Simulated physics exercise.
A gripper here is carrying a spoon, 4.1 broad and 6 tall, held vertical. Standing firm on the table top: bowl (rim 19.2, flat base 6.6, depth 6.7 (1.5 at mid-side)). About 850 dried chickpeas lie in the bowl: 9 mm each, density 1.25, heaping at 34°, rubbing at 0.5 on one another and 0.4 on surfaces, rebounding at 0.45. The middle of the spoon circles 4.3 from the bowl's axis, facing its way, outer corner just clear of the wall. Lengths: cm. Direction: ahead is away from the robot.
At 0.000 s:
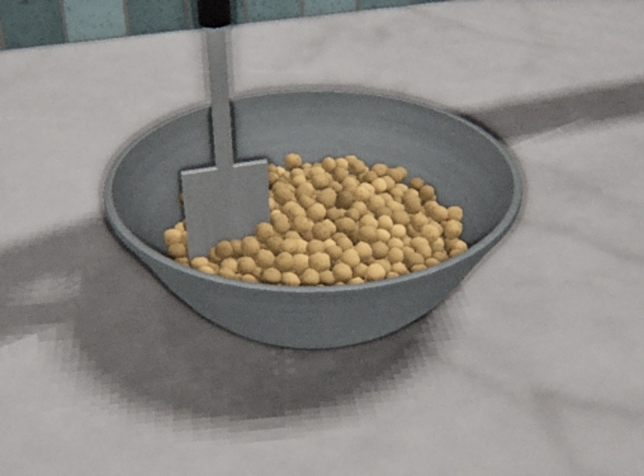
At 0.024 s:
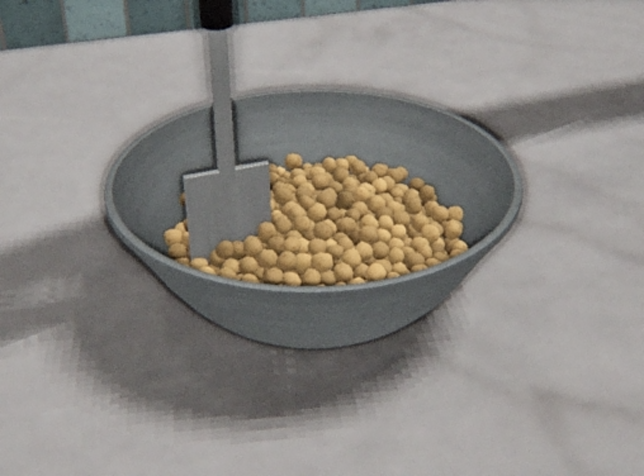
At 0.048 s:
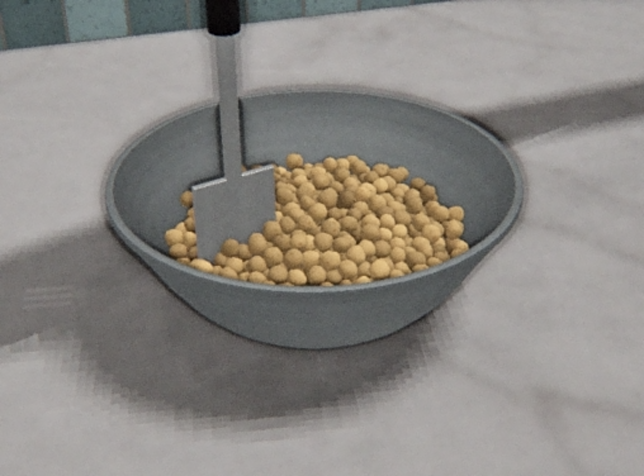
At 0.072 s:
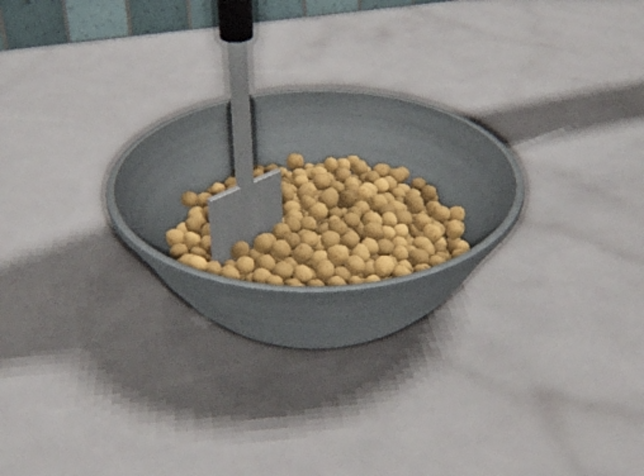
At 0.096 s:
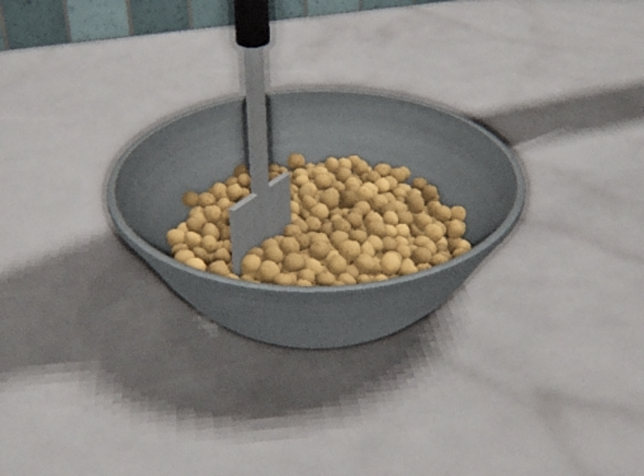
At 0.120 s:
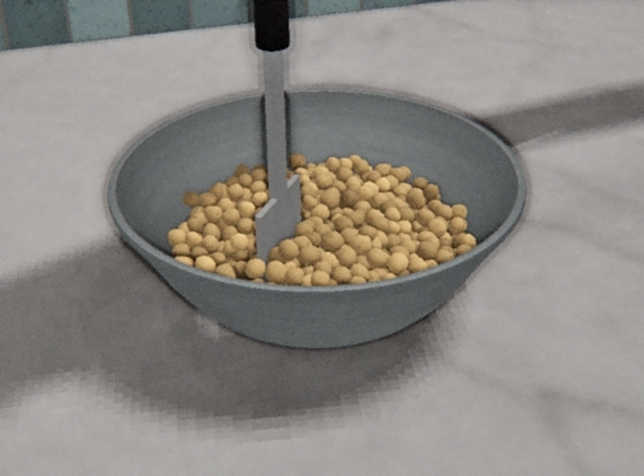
Flat metal spatula with a black handle sweeping rightward and turning edge-on through dried chickpeas in a still grey bowl.
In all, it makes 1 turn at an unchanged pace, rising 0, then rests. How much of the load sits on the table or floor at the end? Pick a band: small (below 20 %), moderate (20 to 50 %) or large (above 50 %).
Small, below 20 %.
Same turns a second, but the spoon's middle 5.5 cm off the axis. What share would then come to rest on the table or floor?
In that case some 10 per cent.
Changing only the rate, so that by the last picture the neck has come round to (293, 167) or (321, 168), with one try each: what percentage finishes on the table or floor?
Close to 10 and 20 in a hundred.
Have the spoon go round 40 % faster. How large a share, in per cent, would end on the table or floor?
In that case it comes to around 20 percent.
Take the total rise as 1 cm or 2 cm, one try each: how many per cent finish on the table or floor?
5 % and 0 %.
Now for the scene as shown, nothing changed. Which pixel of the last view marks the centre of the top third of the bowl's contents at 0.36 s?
Near (409, 168).
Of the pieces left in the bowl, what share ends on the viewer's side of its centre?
It comes to near 60 percent.
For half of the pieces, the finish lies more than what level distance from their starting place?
Something near 6 cm, measured level.
After 0.36 s, 170° round, highest piece 9 above the table; 846 in the bowl, 1 on the table or floor, 3 in flight or on the tool.
After 0.60 s, 290° round, highest piece 9 above the table; 818 in the bowl, 20 on the table or floor, 12 in flight or on the tool.
After 0.91 s, 0° round, highest piece 7 above the table; 800 in the bowl, 49 on the table or floor, 1 in flight or on the tool.
After 1.61 s, 0° round, highest piece 7 above the table; 800 in the bowl, 50 on the table or floor.
In the end, 800 in the bowl, 50 on the table or floor. That is 6 % on the table or floor.
